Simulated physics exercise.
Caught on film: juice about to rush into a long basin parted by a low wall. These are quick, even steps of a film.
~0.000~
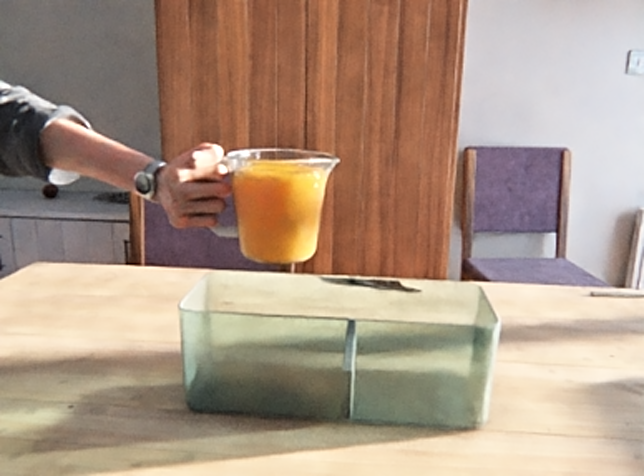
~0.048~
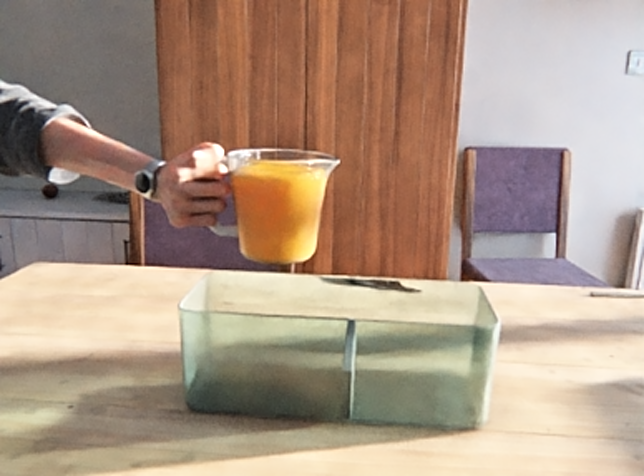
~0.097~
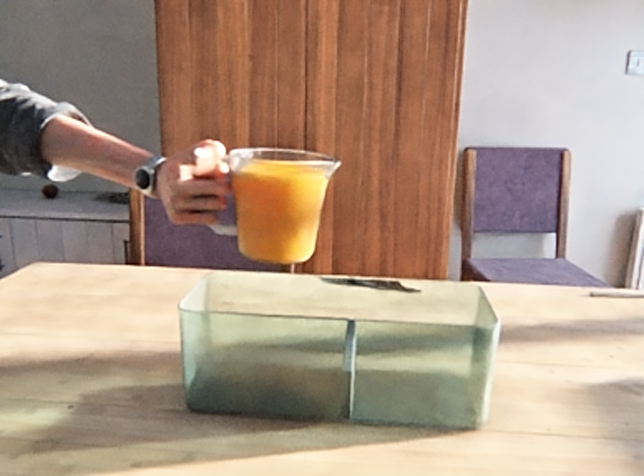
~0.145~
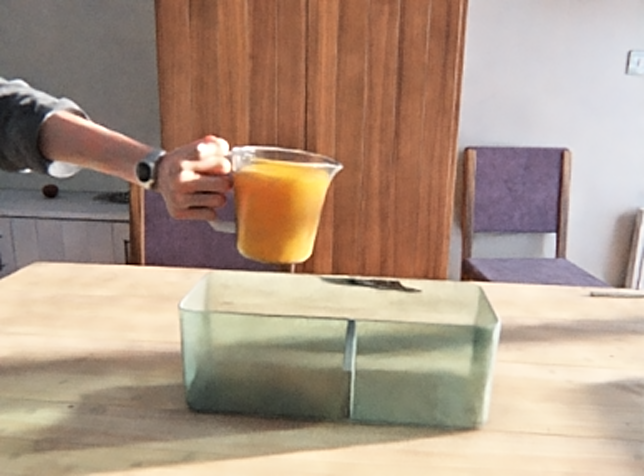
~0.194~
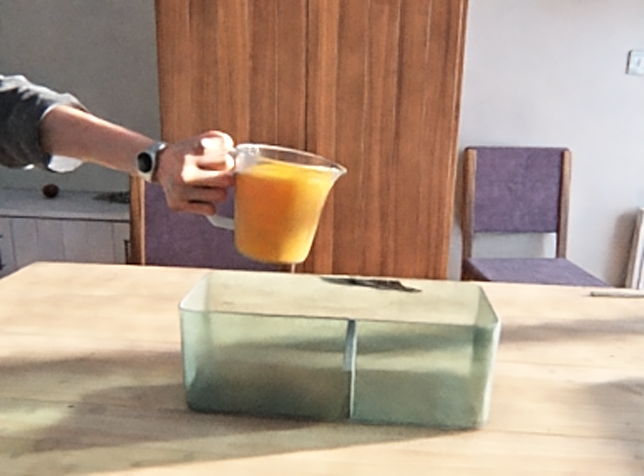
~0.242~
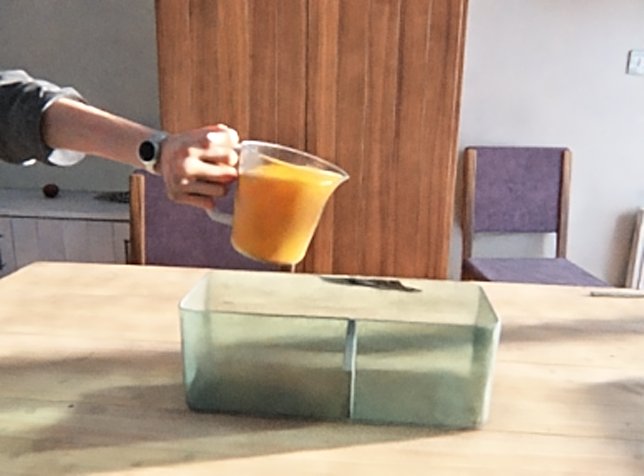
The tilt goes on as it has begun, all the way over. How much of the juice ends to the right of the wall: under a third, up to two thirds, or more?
The share right of the wall is over two thirds.
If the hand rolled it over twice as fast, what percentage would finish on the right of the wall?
Near 60 %.
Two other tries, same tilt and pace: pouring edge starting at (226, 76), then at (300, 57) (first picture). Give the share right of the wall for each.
About 5 and 70 per cent.
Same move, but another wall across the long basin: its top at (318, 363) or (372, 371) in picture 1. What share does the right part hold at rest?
Near 95 % and 60 %.
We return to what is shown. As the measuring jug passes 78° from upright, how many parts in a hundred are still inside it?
Near 65 %.
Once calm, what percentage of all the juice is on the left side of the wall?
Near 15 %.
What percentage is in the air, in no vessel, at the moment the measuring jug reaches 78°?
Some 20 per cent.
A moment on, the measuring jug is tipped on its side and 65 per cent is still to pour, 0 is left of the wall and 15 right of it.
Next, the measuring jug is tipped right over and 7 per cent is still to pour, 8 is left of the wall and 78 right of it.
Then the measuring jug is tipped right over and 0 per cent is still to pour, 15 is left of the wall and 84 right of it.
Later the measuring jug is tipped right over and 0 per cent is still to pour, 16 is left of the wall and 84 right of it.
Finally, 16 per cent lies left of the wall, 84 right of it and 0 outside.
